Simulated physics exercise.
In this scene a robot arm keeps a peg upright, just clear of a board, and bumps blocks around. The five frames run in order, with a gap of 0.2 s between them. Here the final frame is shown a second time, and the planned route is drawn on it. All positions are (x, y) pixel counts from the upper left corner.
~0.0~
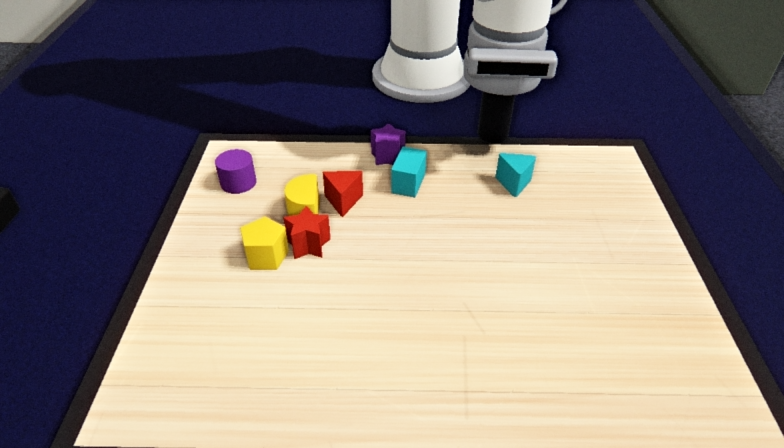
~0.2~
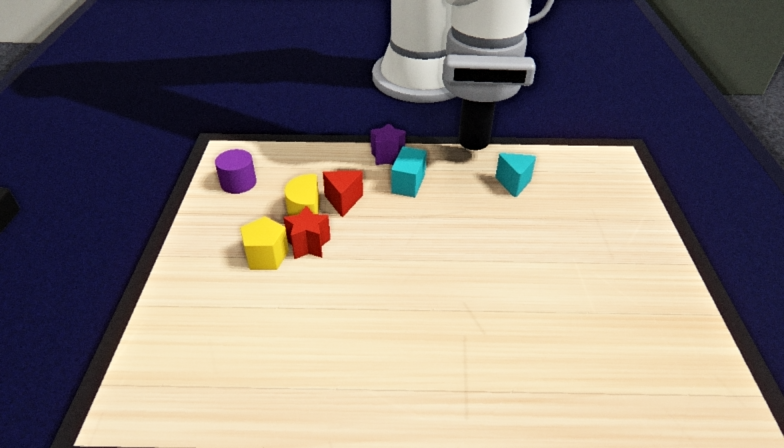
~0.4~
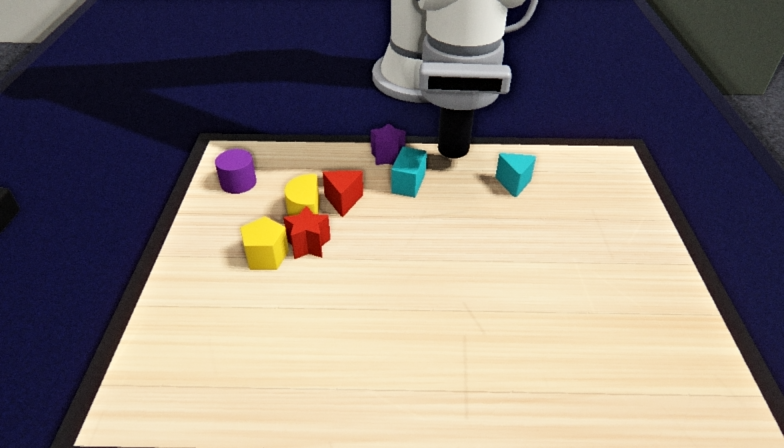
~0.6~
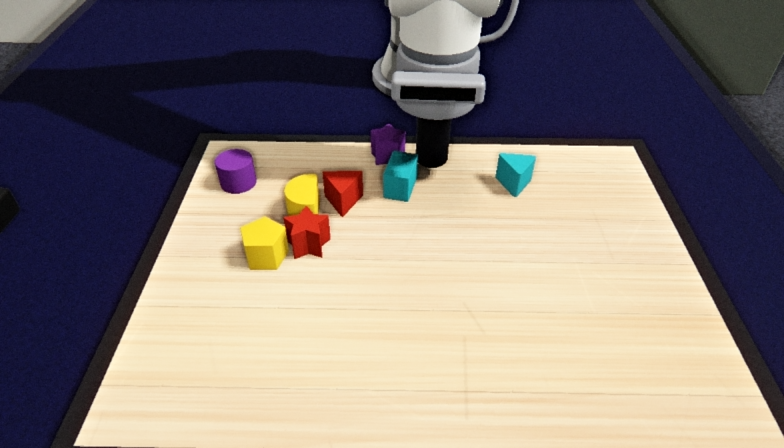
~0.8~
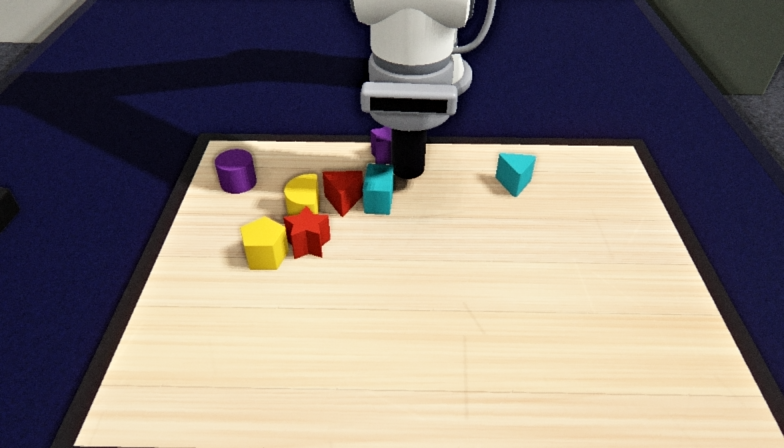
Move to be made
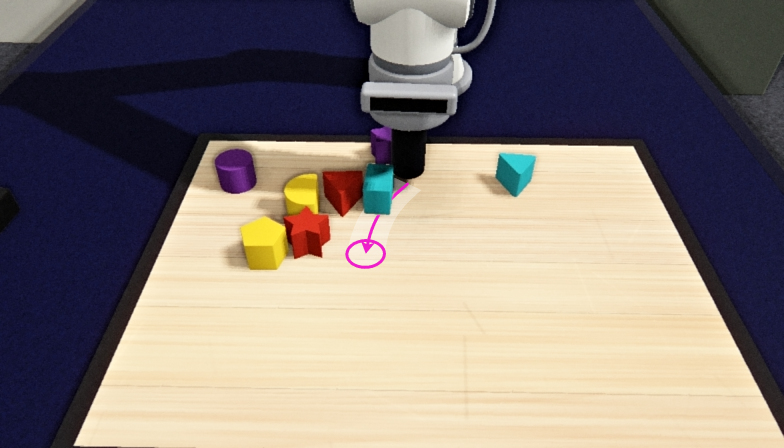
A robot arm's black peg moves left and pushes the turquoise block toward the red triangle.
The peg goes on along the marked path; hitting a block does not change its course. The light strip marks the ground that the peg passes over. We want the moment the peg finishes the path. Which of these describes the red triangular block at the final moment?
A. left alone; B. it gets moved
B.
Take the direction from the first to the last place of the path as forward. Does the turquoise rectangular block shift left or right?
It shifts rightward.
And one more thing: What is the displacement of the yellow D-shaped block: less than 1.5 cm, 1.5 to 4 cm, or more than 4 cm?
It will fall in the lowest band, under 1.5 cm.
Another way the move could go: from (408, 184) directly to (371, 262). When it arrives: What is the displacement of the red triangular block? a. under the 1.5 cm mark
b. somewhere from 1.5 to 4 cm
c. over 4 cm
a (under the 1.5 cm mark)
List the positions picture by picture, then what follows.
In the first picture, lower end of the peg (493, 136), tops of blocks, yellow D-shaped block (302, 189), red star-shaped block (306, 221), red triangular block (342, 178), turquoise rectangular block (409, 160), purple star-shaped block (388, 134).
In the second picture, peg (474, 143), blocks as before.
In the third picture, peg (453, 151), blocks as before.
In the fourth picture, peg (432, 160), turquoise rectangular block (401, 164).
In the fifth picture, peg (408, 170), yellow D-shaped block (302, 189), red star-shaped block (306, 221), red triangular block (342, 178), turquoise rectangular block (379, 177), purple star-shaped block (388, 134).
The drawn path runs from (408, 184) by way of (379, 214) to (366, 254).
On the path given first. One third of the way, peg (387, 190); red triangular block (330, 178); turquoise rectangular block (357, 192), turned 15° anticlockwise.
Two thirds of the way, peg (372, 213); red triangular block (328, 178); turquoise rectangular block (339, 206), turned 15° anticlockwise.
At the end, peg (365, 240); yellow D-shaped block not moved; red star-shaped block (297, 222); red triangular block (328, 178); turquoise rectangular block (336, 209); purple star-shaped block not moved.
